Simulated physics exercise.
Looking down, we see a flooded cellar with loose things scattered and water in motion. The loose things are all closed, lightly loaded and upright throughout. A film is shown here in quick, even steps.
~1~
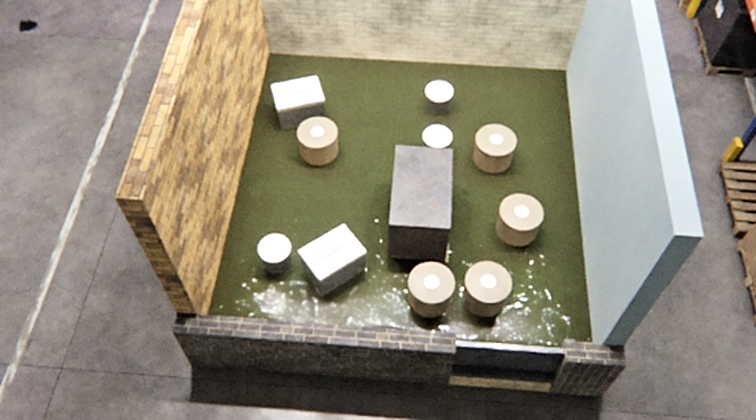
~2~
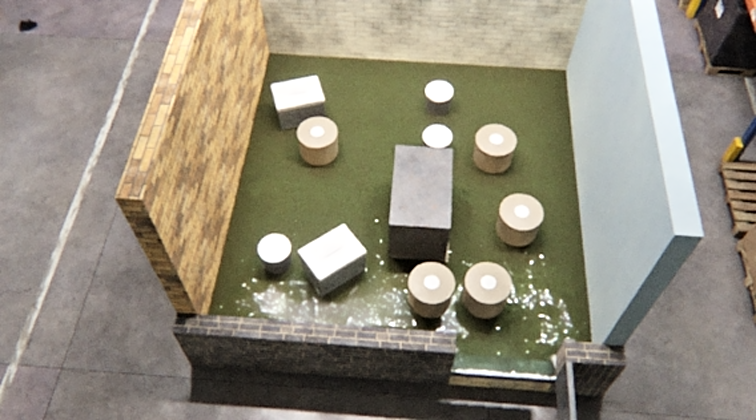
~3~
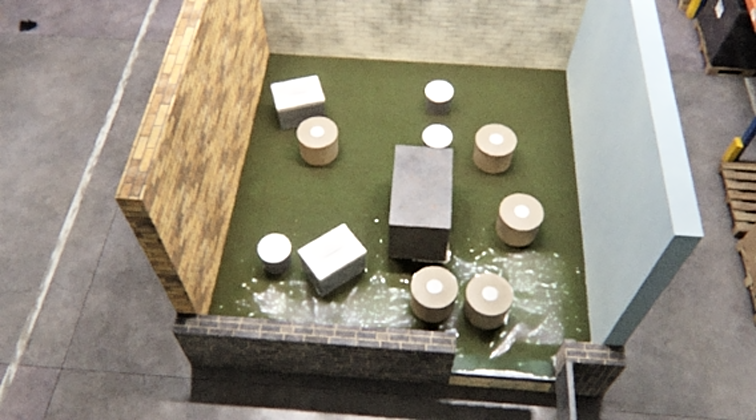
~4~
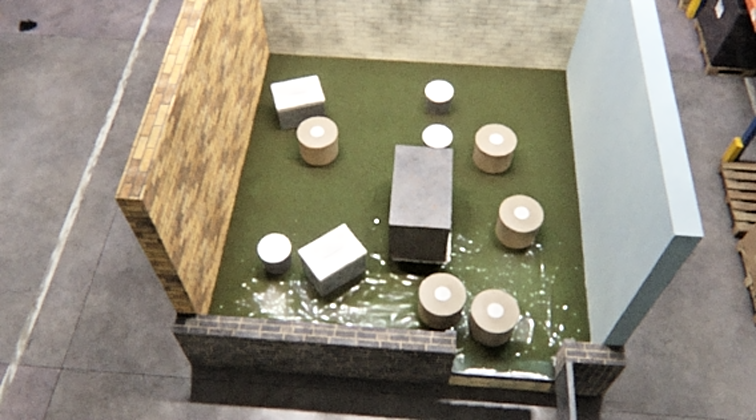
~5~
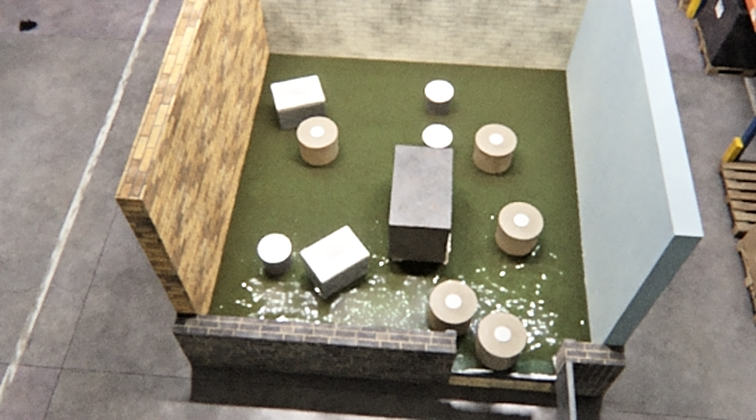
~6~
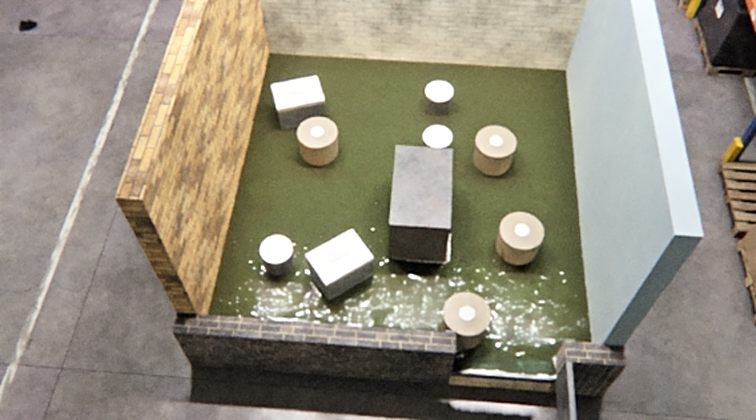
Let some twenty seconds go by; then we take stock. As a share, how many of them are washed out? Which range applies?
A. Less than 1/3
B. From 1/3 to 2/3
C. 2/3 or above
2/3 or above.
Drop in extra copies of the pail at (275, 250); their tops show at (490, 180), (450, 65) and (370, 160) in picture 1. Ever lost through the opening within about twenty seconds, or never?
Lab note - results by position: Exited, retained, retained.
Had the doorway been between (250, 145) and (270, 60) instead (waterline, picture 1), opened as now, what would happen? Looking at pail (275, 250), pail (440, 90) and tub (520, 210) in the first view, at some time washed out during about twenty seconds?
Same order as asked: Exits, exits, never leaves.
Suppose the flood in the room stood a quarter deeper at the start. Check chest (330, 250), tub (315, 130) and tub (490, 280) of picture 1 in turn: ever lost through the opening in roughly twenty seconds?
Outcomes, first to last: Departed, kept back, departed.
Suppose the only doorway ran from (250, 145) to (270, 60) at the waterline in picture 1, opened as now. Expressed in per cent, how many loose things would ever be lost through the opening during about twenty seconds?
About 70 percent.
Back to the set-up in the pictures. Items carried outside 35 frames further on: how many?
I count 6 altogether.
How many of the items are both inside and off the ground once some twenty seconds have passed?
The tally stands at 3.
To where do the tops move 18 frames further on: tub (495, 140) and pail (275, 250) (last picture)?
(510, 282) and (327, 285), roughly.
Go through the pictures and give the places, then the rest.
The first frame shows a tub at (432, 282), afloat; a tub at (522, 212) floats; 0 of 10 have shifted.
The second frame shows a tub at (432, 283), afloat; a tub at (522, 212) floats; 0 of 10 have shifted.
The third frame shows a tub at (435, 287) floats, close to its start; a tub at (522, 212) floats; 1 of 10 have shifted.
The fourth frame shows a tub at (443, 294), afloat, close to its start; a tub at (521, 213), afloat; 2 of 10 have shifted.
The fifth frame shows a tub at (453, 302), afloat, close to its start; a tub at (521, 221), afloat, close to its start; 3 of 10 have shifted.
The sixth frame shows a tub at (467, 314) floats, a stride from its start; a tub at (522, 231), afloat, close to its start; 4 of 10 have shifted.
A moment on, 2 of 10 are out; 8 afloat.
Next, 4 of 10 are out; 6 afloat.
Later, 6 of 10 are out; 4 afloat.
In the end, 7 of 10 are out; 3 afloat.
